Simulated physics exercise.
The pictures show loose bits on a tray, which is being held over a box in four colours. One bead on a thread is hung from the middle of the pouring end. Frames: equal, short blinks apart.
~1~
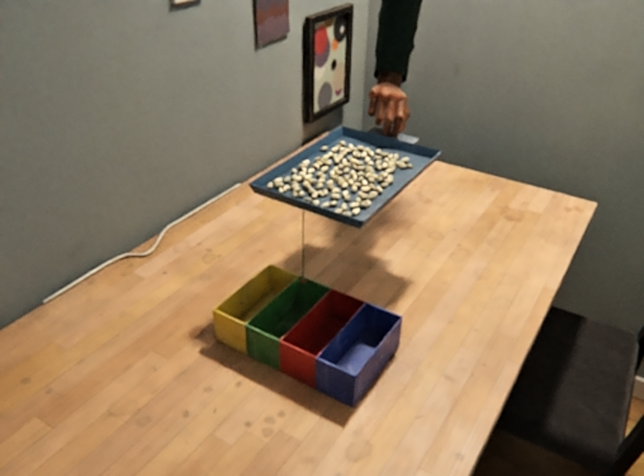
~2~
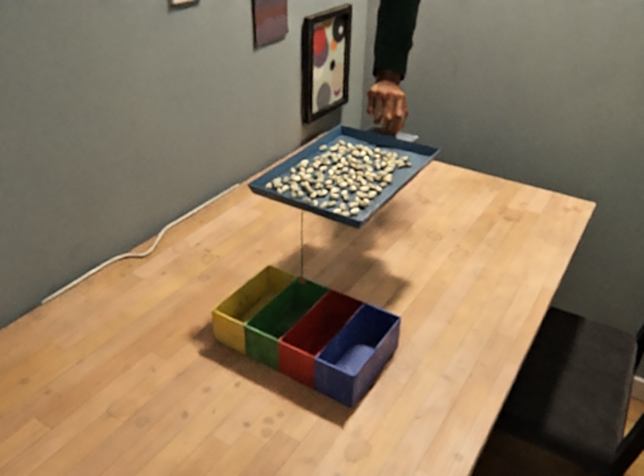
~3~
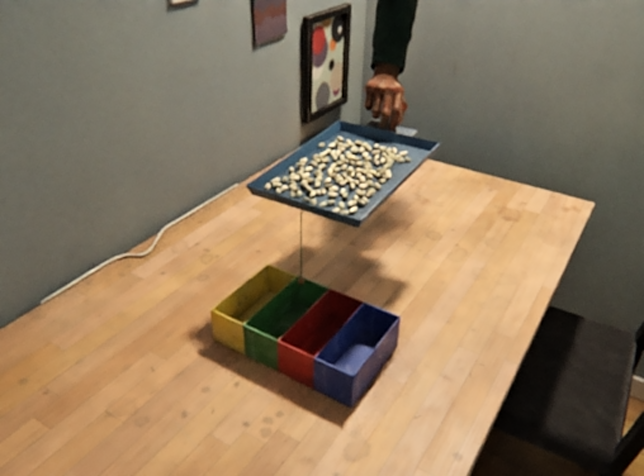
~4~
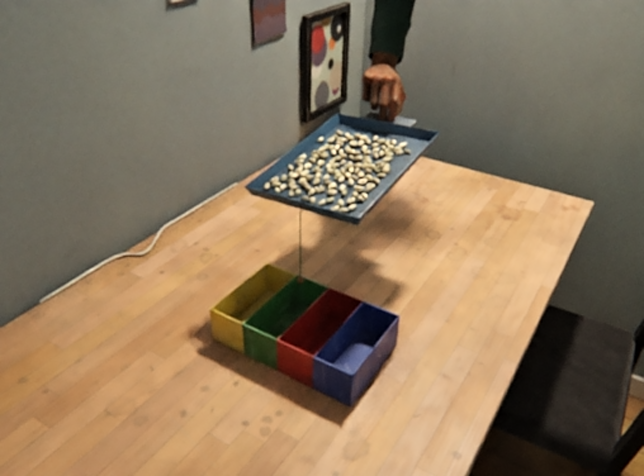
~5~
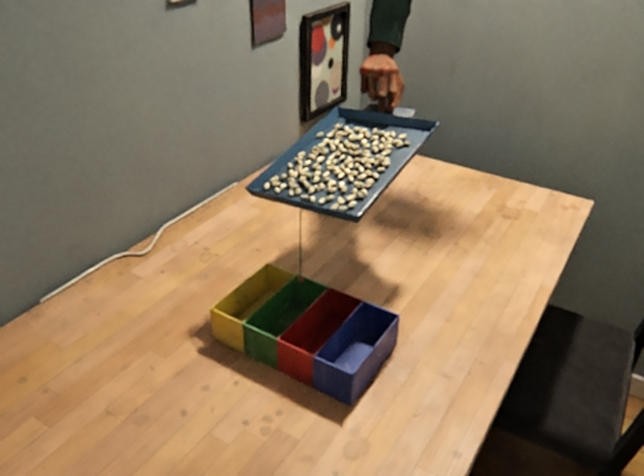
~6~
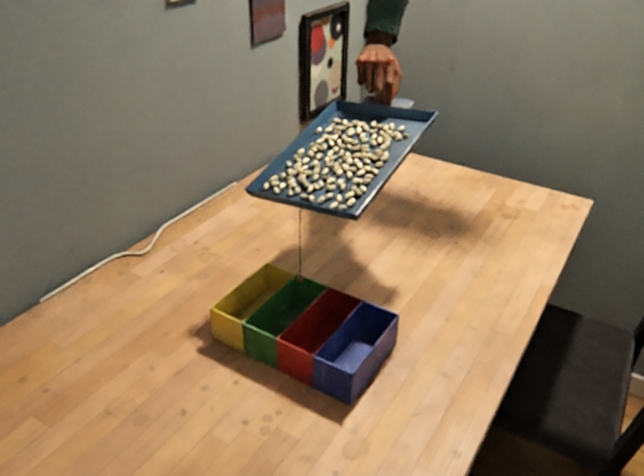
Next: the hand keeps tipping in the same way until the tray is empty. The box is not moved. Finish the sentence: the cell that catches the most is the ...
... Yellow cell.
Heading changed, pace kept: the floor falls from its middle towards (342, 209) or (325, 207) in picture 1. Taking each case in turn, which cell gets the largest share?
Try 1 - the cell in red; try 2 - red.
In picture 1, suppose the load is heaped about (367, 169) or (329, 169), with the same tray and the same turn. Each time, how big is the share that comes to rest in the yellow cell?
Try 1: 50 %; try 2: 40 %.
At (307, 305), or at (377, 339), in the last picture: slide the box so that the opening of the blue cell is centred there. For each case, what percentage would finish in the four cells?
Well, you'd get about 100 per cent and then about 30 per cent.
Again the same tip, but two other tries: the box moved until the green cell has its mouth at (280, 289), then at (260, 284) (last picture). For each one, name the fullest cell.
With the first placing it's yellow, with the second it's the green one.
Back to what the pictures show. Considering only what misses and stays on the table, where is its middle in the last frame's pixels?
Approximately (227, 295).
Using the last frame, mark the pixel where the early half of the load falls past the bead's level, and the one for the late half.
First part (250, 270), rest (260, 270).
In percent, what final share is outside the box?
Close to 40 %, give or take.
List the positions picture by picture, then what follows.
The first frame shows corners of the pouring end (254, 183) and (361, 218), level; middle of the load (338, 173), white beans; bead on its thread (303, 281); yellow cell (230, 329); green cell (263, 345); red cell (298, 361); blue cell (335, 379).
The second frame shows corners of the pouring end (252, 184) and (360, 218), level; middle of the load (337, 173).
The third frame shows corners of the pouring end (251, 185) and (358, 217), tipped barely, lowest at the left corner; middle of the load (336, 170).
The fourth frame shows corners of the pouring end (250, 185) and (357, 215), tipped a little, lowest at the left corner; middle of the load (335, 166).
The fifth frame shows corners of the pouring end (250, 186) and (356, 213), tipped a little, lowest at the left corner; middle of the load (335, 162).
The sixth frame shows corners of the pouring end (249, 188) and (355, 211), tipped a little, lowest at the left corner; middle of the load (333, 158); yellow cell (227, 328); green cell (260, 343); red cell (295, 360); blue cell (332, 377).
Just after the last frame, tray tipped steeply; every one on the tray.
A moment on, tray tipped right over; the larger part on the tray; just a few in the yellow cell; just a few in the green cell; about a tenth falling or outside the box.
Further on, tray tipped past a quarter turn; roughly half in the yellow cell; about a tenth in the green cell; roughly a third falling or outside the box.
When it is over, tray tipped past a quarter turn; roughly half in the yellow cell; about a tenth in the green cell; not one in the blue cell; not one in the red cell; roughly a third outside the box.
